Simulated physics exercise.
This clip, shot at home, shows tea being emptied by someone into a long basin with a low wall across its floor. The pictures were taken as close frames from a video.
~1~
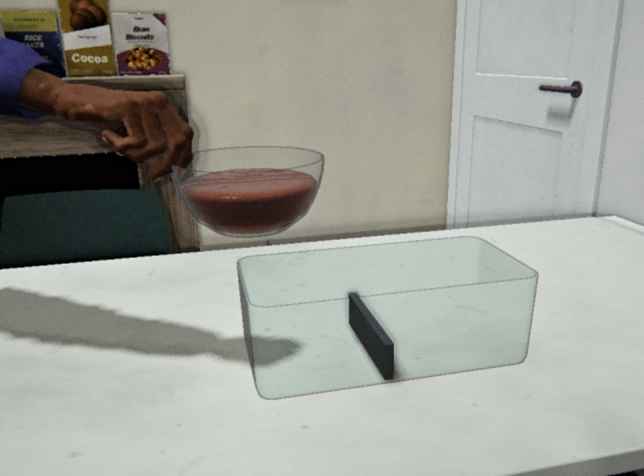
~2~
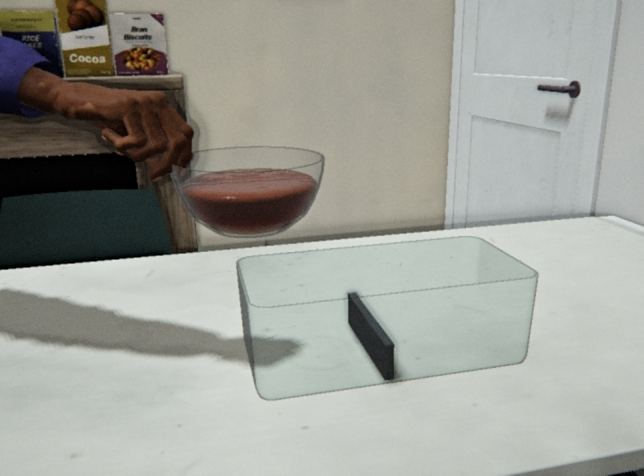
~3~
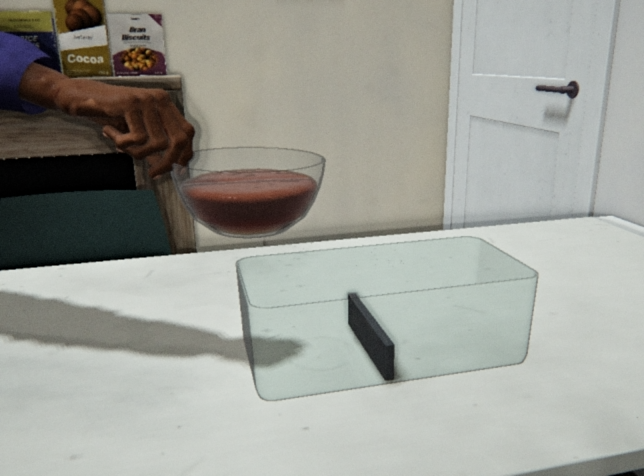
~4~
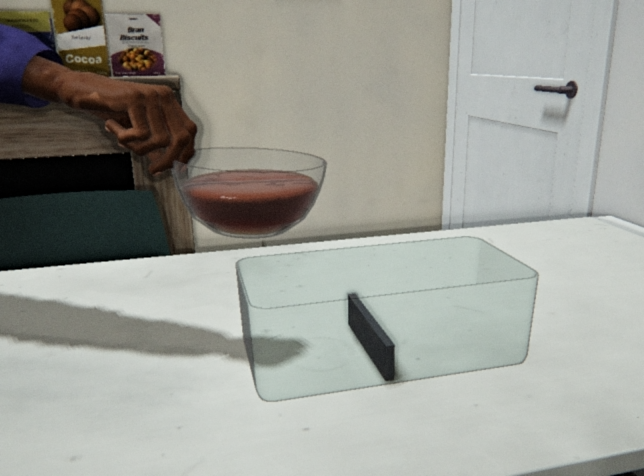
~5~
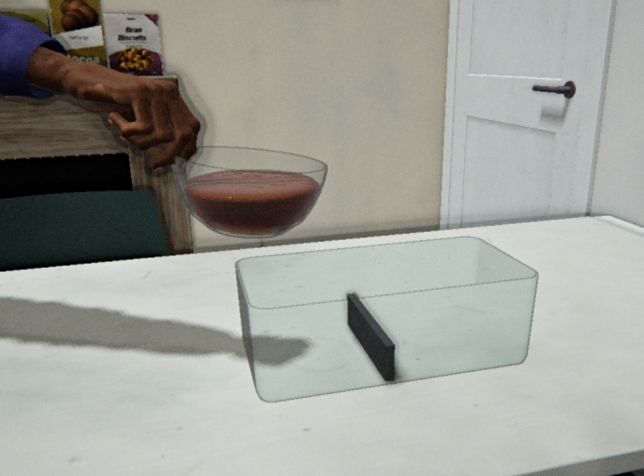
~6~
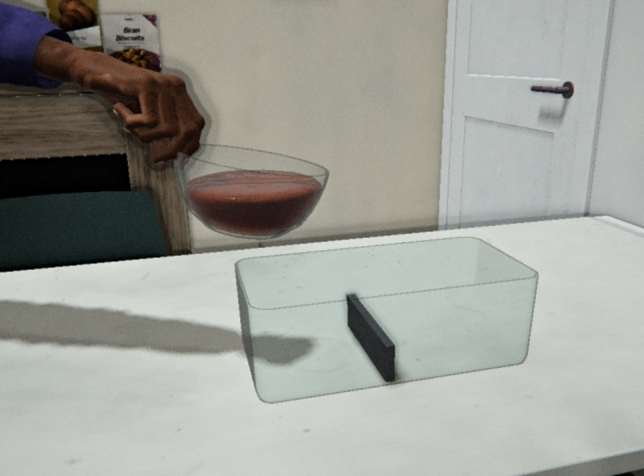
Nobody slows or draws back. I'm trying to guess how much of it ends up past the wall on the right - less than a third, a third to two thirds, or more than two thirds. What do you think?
I'd say a third to two thirds.
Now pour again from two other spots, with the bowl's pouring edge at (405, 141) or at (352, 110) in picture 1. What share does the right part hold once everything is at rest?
Roughly 95 per cent, then roughly 85 per cent.
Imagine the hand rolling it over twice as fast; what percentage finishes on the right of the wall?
About 25 in a hundred.
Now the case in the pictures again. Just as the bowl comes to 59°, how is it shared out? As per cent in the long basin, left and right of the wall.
About 5 % left and about 10 % right.
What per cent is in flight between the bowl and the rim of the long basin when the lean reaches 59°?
Estimate: Some 25 per cent.
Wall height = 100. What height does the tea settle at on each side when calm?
On the left roughly 40, on the right roughly 20.
A moment on, the bowl is tipped part way and 60 per cent is still to pour, 7 is left of the wall and 9 right of it.
Next, the bowl is tipped on its side and 6 per cent is still to pour, 47 is left of the wall and 41 right of it.
Then the bowl is tipped right over and 0 per cent is still to pour, 58 is left of the wall and 42 right of it.
Later the bowl is tipped right over and 0 per cent is still to pour, 58 is left of the wall and 42 right of it.
At rest 58 per cent lies left of the wall, 42 right of it and 0 outside.
